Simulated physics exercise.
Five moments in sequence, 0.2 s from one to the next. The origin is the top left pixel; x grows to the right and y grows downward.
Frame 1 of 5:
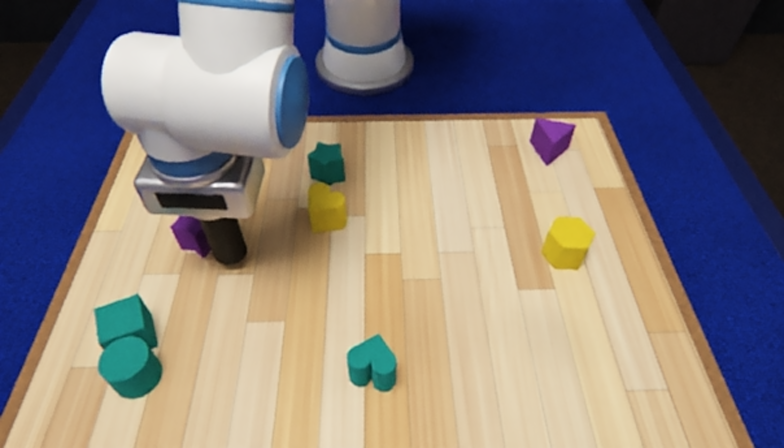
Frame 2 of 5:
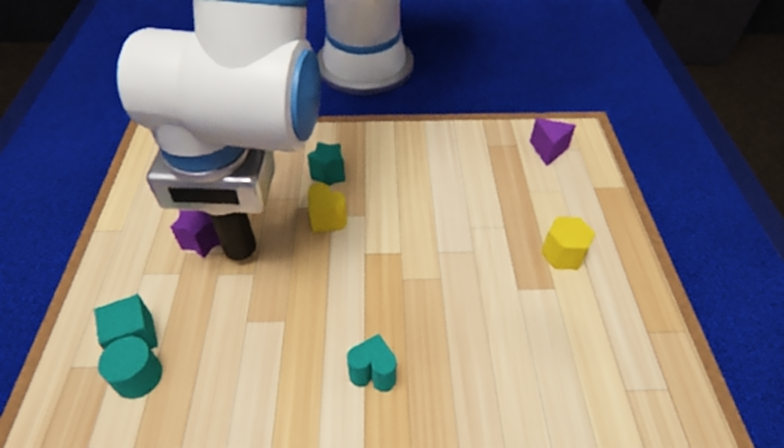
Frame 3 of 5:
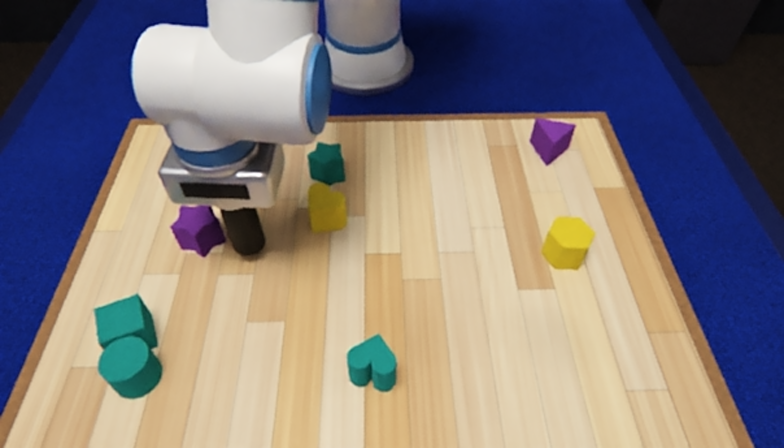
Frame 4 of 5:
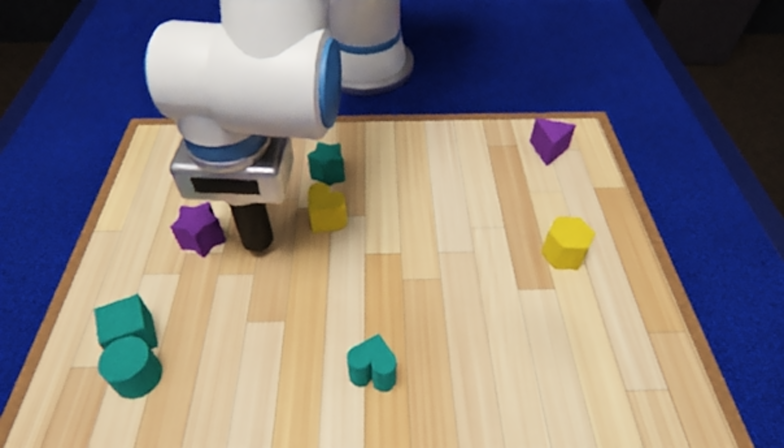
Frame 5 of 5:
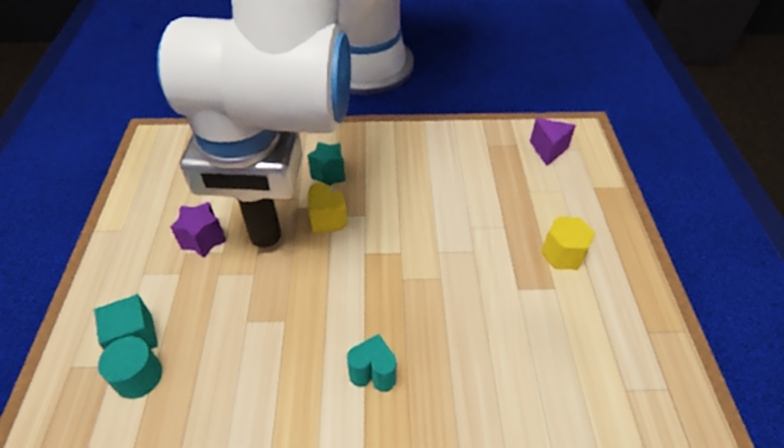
The video shows a white robot arm with a dark cylindrical tool moving slightly right and a little away over a wooden board, from beside a purple block toward a yellow block, while all the scattered coloured blocks stay still.
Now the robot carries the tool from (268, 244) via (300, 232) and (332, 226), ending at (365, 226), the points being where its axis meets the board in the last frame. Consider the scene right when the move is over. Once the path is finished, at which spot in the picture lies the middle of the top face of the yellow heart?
Put as a pixel place, it's (362, 180).
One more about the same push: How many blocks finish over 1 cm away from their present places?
I'd put the number at one.
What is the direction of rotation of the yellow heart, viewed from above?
Counterclockwise rotation.
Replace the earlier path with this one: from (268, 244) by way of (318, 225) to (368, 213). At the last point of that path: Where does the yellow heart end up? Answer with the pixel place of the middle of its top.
I'd guess (383, 170).
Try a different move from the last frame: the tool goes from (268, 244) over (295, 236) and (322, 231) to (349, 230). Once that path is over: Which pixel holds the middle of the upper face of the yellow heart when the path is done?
The middle of its upper face will lie at (352, 185).
The first path, step by step. One third of the way, tool at (298, 224); nothing pushed yet.
Two thirds of the way, tool at (331, 218); yellow heart at (349, 185), turned 50° anticlockwise.
At the end, tool at (365, 218); purple star block still; yellow heart at (362, 181), turned 80° anticlockwise.
